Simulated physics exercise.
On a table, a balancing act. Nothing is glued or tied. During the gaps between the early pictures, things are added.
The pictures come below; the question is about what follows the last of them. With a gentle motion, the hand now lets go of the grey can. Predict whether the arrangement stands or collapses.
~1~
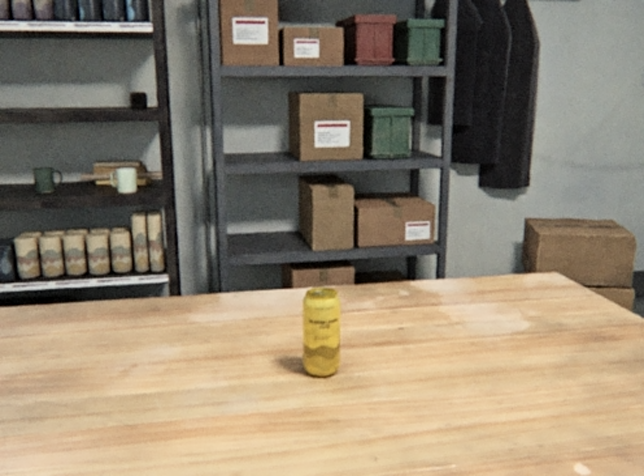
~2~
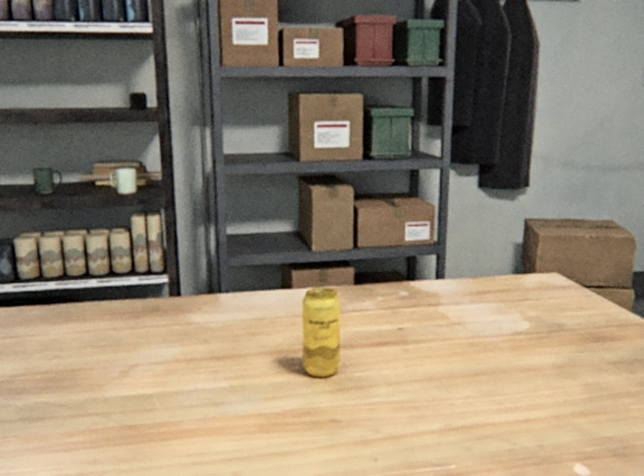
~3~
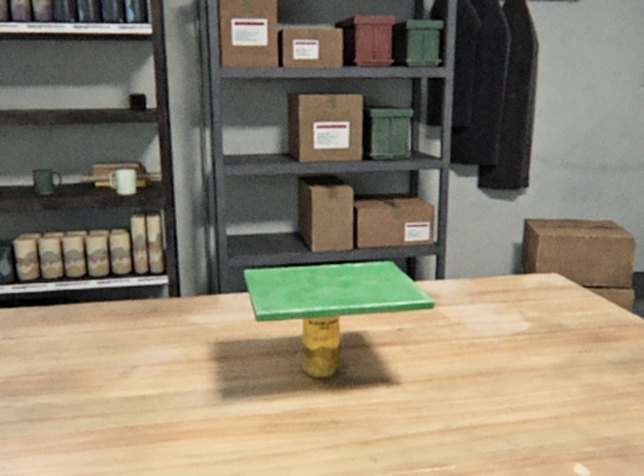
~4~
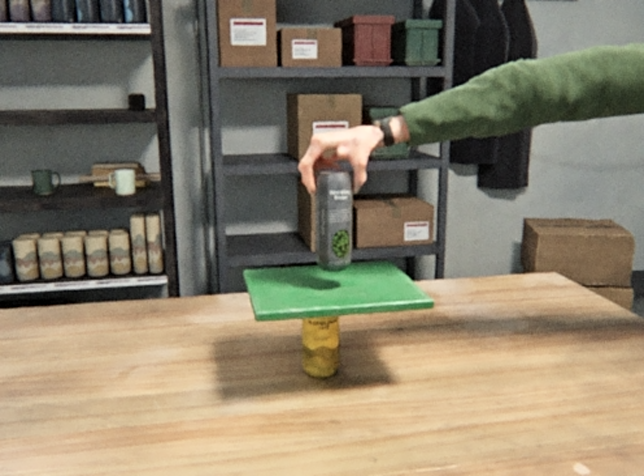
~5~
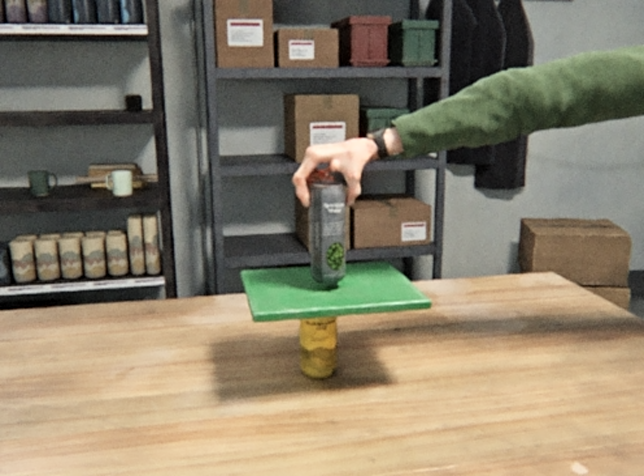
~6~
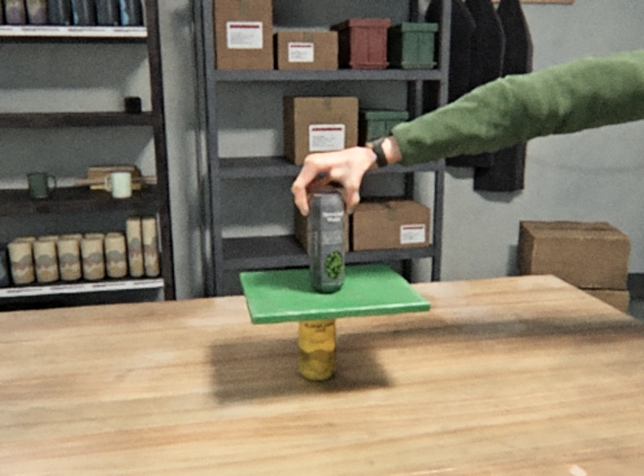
It stands.
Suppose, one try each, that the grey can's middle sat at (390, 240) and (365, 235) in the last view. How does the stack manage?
Trial 1: Falls over. Trial 2: Falls over.
Then, 0.30 s later than the last frame, all is still.
Then, 0.70 s later than the last frame, grey can resting near (327, 242).
When it is over, all 3 as before. End places, in pixels of the last picture, grey can near (327, 242). The stack holds.
